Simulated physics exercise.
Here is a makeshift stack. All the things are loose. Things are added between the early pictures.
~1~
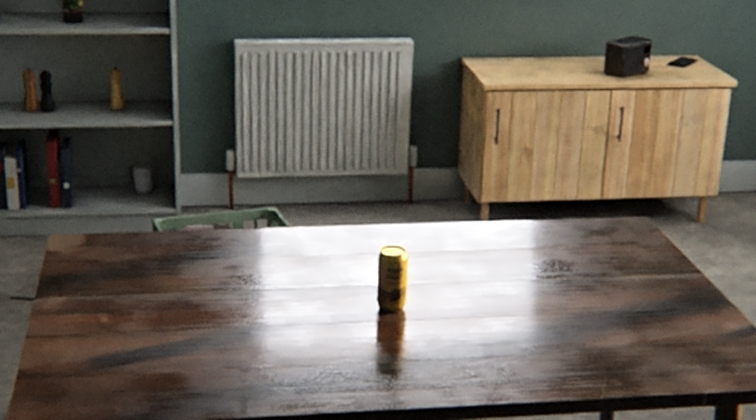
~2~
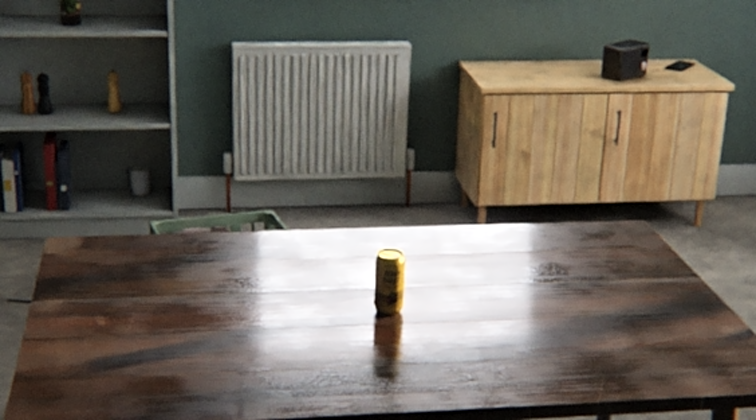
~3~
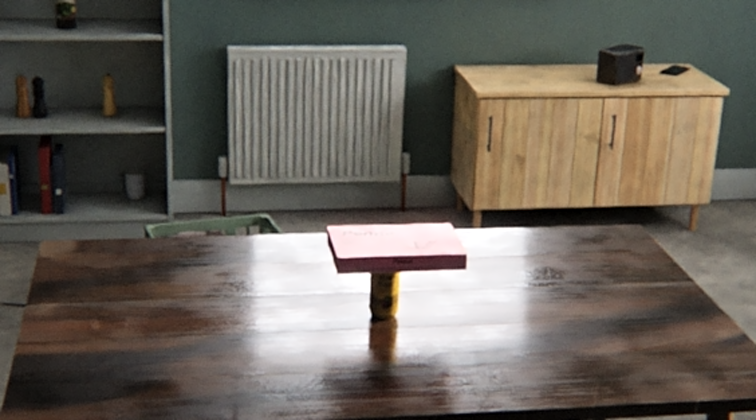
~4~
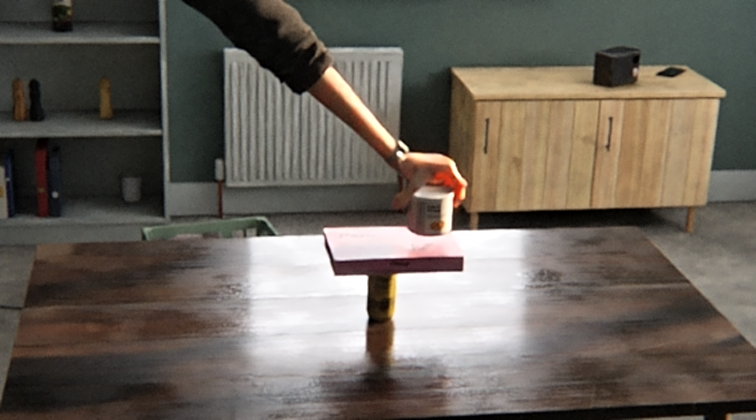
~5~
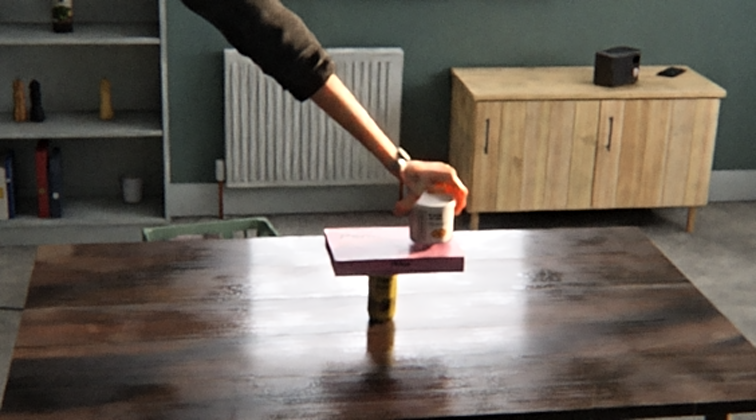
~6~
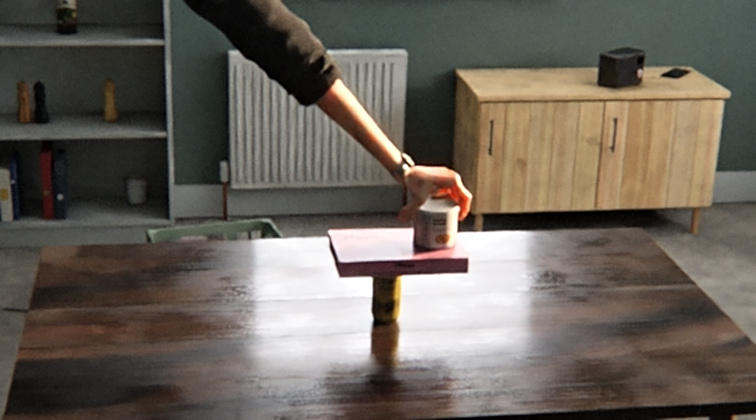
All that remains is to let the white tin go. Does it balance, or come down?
Outcome: The stack loses its balance.
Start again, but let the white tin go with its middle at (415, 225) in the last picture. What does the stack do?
Then it loses its balance.
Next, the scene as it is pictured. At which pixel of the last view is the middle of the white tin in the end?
Near (525, 296).
Then, 0.40 s after the last picture, white tin now fallen; pink packet tipped 66° from how it was.
Then, 0.60 s after the last picture, pink packet on its side.
Then, 1.10 s after the last picture, pink packet now fallen.
At rest, fallen, white tin and pink packet; yellow can in place. Seen from the same camera at the end, white tin near (526, 296). The stack comes apart.
